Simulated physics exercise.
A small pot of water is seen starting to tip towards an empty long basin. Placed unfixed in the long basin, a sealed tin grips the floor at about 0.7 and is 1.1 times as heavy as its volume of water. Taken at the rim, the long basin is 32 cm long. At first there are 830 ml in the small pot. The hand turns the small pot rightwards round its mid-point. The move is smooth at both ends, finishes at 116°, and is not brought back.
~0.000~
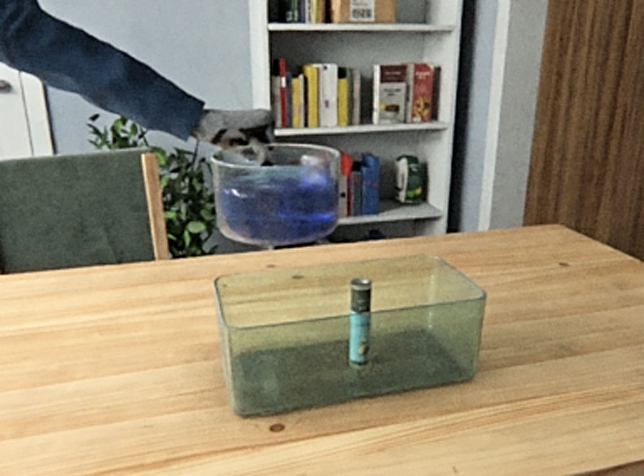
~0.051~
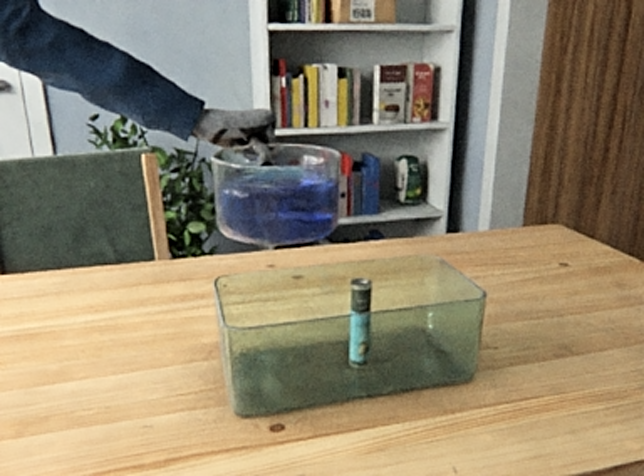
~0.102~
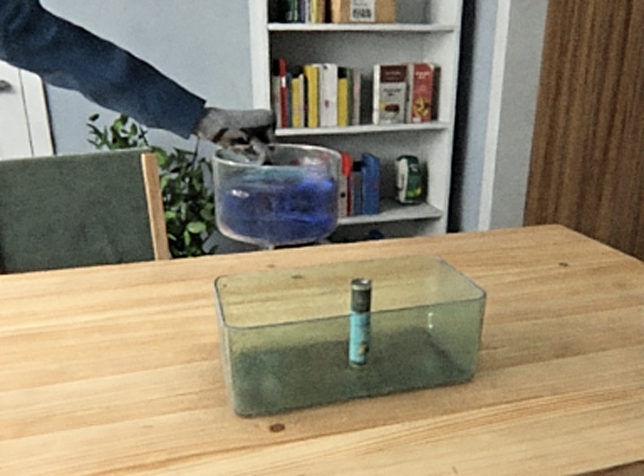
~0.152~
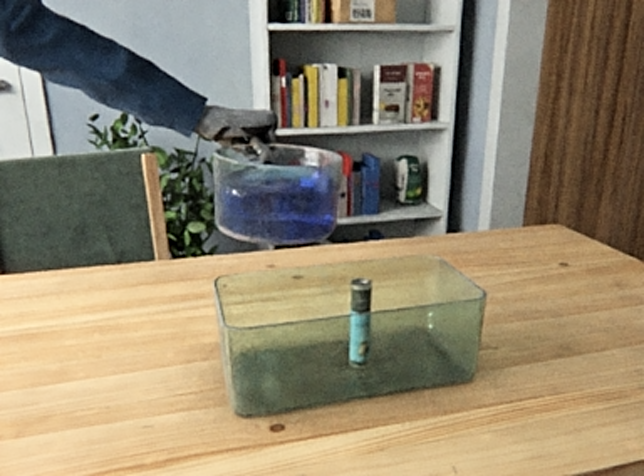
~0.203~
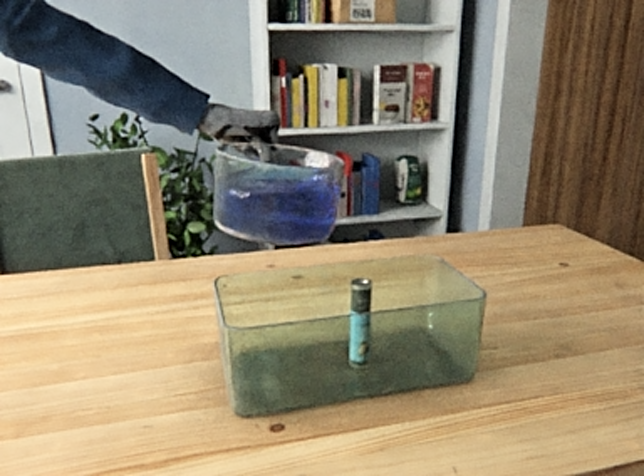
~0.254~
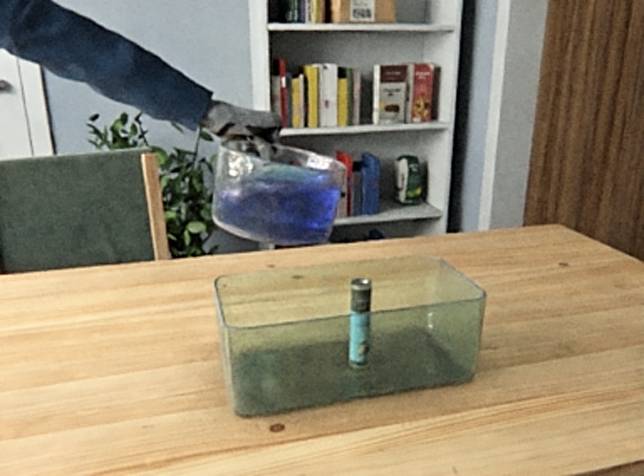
At the start, a gloved hand holds a small clear pot of blue liquid nearly level above and behind an empty long basin on a wooden table, where a tin stands upright. The hand then slowly turns the pot slightly rightwards, lowering its right rim, while the basin and tin stay still.
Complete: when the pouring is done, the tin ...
... is still on its feet.
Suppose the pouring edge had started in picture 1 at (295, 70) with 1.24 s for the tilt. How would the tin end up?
Then the tin comes down.
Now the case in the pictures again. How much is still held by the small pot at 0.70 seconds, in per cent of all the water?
I'd estimate some 66 % remains.
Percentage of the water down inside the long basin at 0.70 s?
Near 8 in a hundred.
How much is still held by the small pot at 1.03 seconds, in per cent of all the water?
Some 10 per cent.
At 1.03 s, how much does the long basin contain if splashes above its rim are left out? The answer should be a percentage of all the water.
I'd say roughly 80 in a hundred of it.
Then, 0.70 s in, the tilt is 70° and 65 per cent is still to pour; the tin stands where it began.
Then, 1.03 s in, the tilt is 108° and 10 per cent is still to pour; the tin stands where it began.
Then, 1.37 s in, the tilt is 116° and 0 per cent is still to pour; the tin stands where it began.
Then, 1.74 s in, the tilt is 116° and 0 per cent is still to pour; the tin stands where it began.
Finally, the tin stands where it began.
